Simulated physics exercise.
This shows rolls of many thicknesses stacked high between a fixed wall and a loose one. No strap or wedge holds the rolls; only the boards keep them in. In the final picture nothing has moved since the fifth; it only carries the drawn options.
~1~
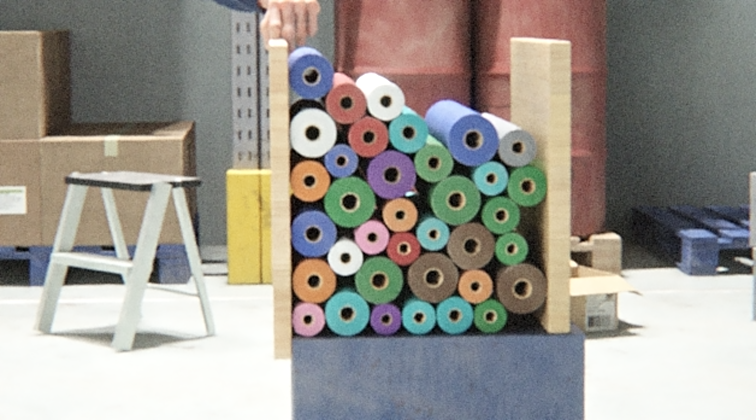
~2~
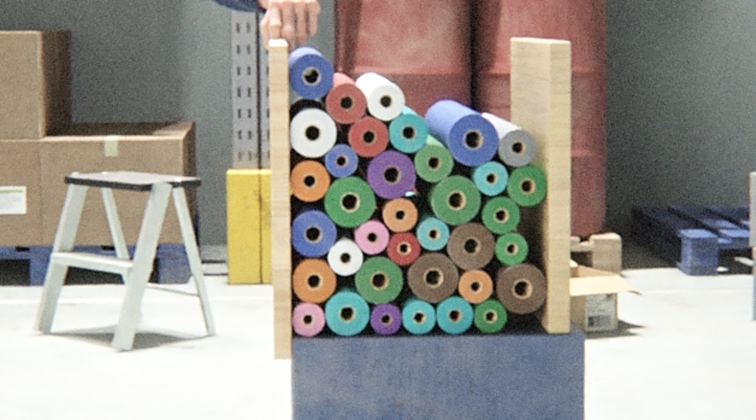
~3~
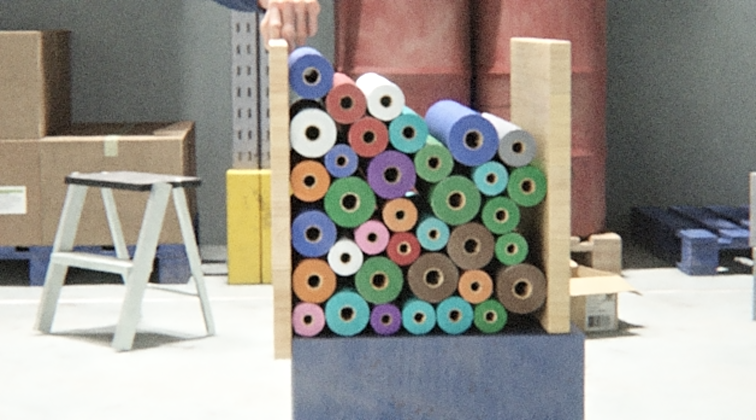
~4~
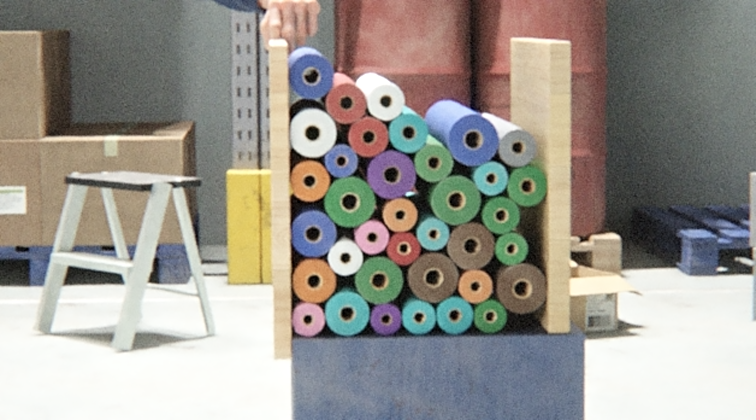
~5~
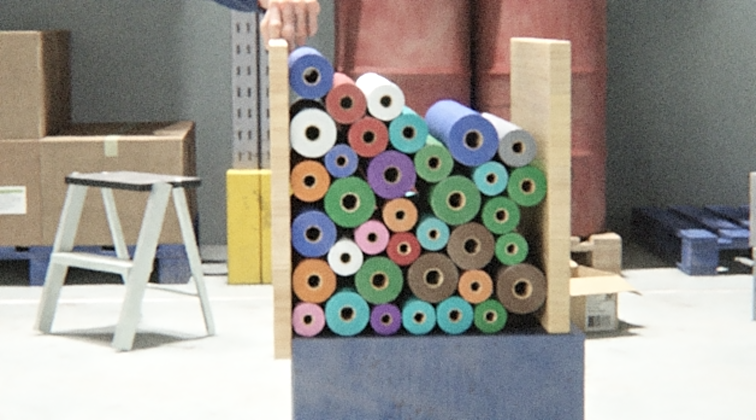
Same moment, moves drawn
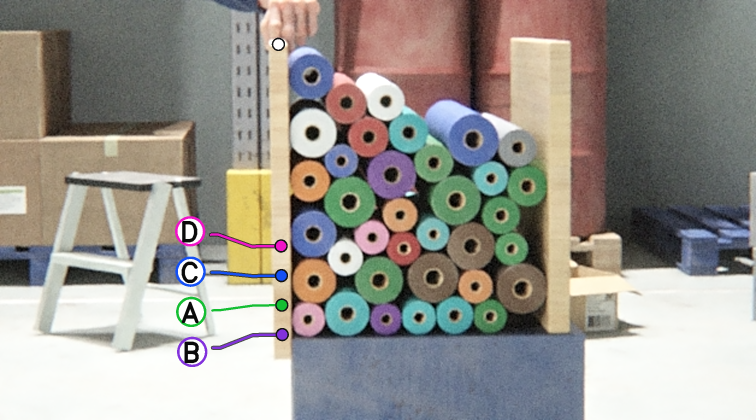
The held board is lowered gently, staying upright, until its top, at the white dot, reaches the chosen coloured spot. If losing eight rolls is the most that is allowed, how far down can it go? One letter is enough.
At most to D.
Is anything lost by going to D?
Yes, at D.
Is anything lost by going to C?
At C: Yes.
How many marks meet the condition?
One of them.
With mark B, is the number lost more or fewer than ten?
At B, more than ten.
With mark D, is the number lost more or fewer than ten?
At D, fewer than ten.
On the marked copy, A at (282, 305); B at (282, 335); C at (281, 275); D at (281, 246); the white dot at (278, 44).
Following D. Soon after the start, top of the board (289, 134).
Later, top of the board (290, 234).
In the end, top of the board (291, 245), seven out over the board.
As for the rest, A more than eight out over the board; B more than eight out over the board; C more than eight out over the board.
